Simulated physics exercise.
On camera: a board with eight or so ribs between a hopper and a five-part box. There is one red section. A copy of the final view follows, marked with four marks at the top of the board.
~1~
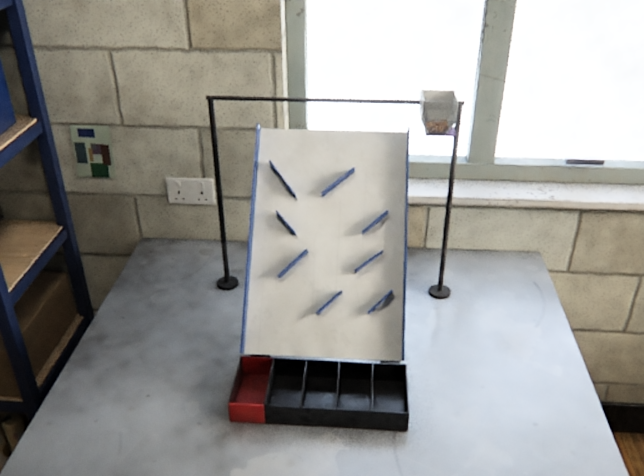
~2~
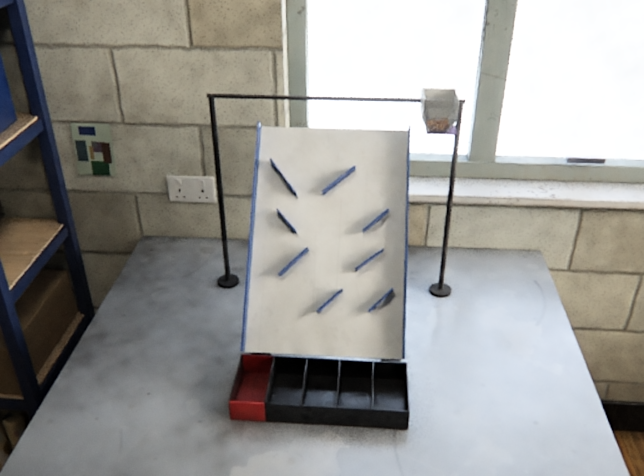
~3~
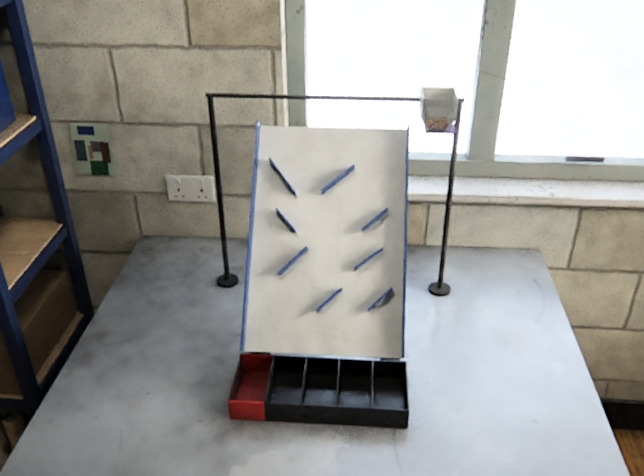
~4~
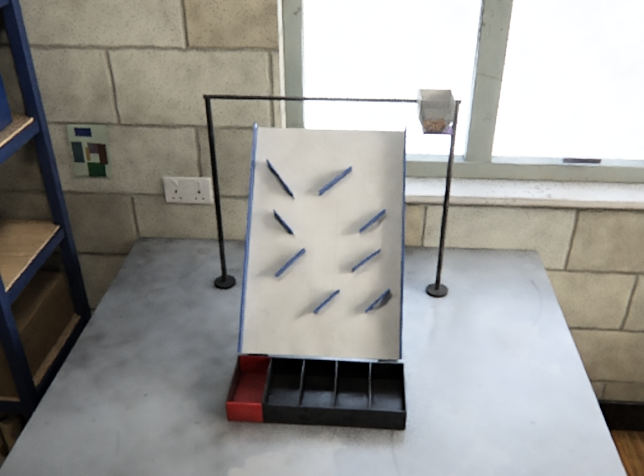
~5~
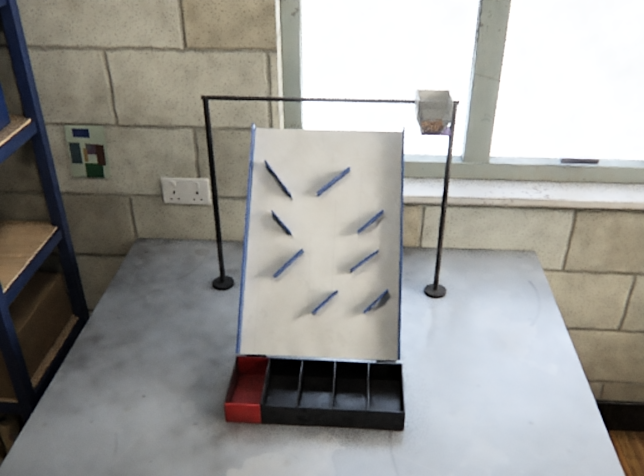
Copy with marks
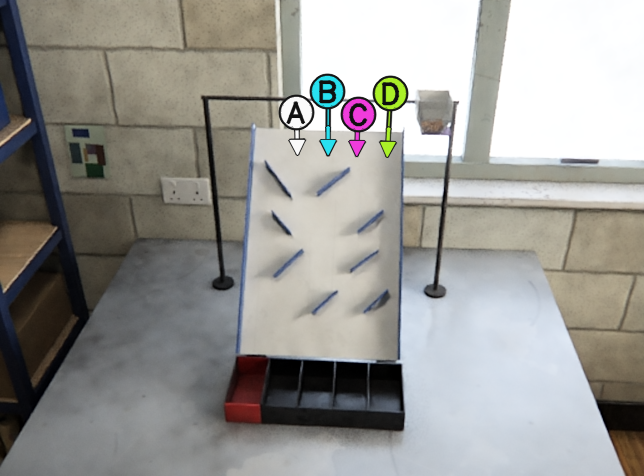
The footage shows a tilted white board with several blue ribs above a dark sectioned box with one red section on the left, while a small hopper sits at the upper right; nothing moves apart from slight view shifts.
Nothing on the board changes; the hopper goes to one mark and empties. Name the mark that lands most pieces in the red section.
The answer is mark B.
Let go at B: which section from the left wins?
It is the first one.
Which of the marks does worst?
That is mark D.
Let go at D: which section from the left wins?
The fifth.
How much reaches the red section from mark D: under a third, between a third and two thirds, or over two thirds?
Under a third.
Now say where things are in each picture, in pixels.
Hopper (436, 127), roasted chickpeas, door shut, in the first frame.
Ribs (270, 158) to (295, 193), (322, 191) to (355, 166), (277, 209) to (295, 231), in the second frame.
Ribs (362, 229) to (388, 208), (278, 274) to (307, 247), (355, 268) to (383, 248), in the third frame.
Ribs (314, 312) to (339, 289), (366, 312) to (390, 289), in the fourth frame.
Red section (243, 412), number 1 of 5 from the left, in the fifth frame.
On the marked copy, mark A meets the board at (297, 149); mark B meets the board at (328, 149); mark C meets the board at (356, 150); mark D meets the board at (387, 151).
For mark A, roughly a third in the red section, roughly two thirds in other sections.
For mark B, roughly two thirds in the red section, roughly a third in other sections.
For mark C, roughly a quarter in the red section, roughly two thirds in other sections.
For mark D, about a tenth in the red section, the larger part in other sections, just a few outside the box.
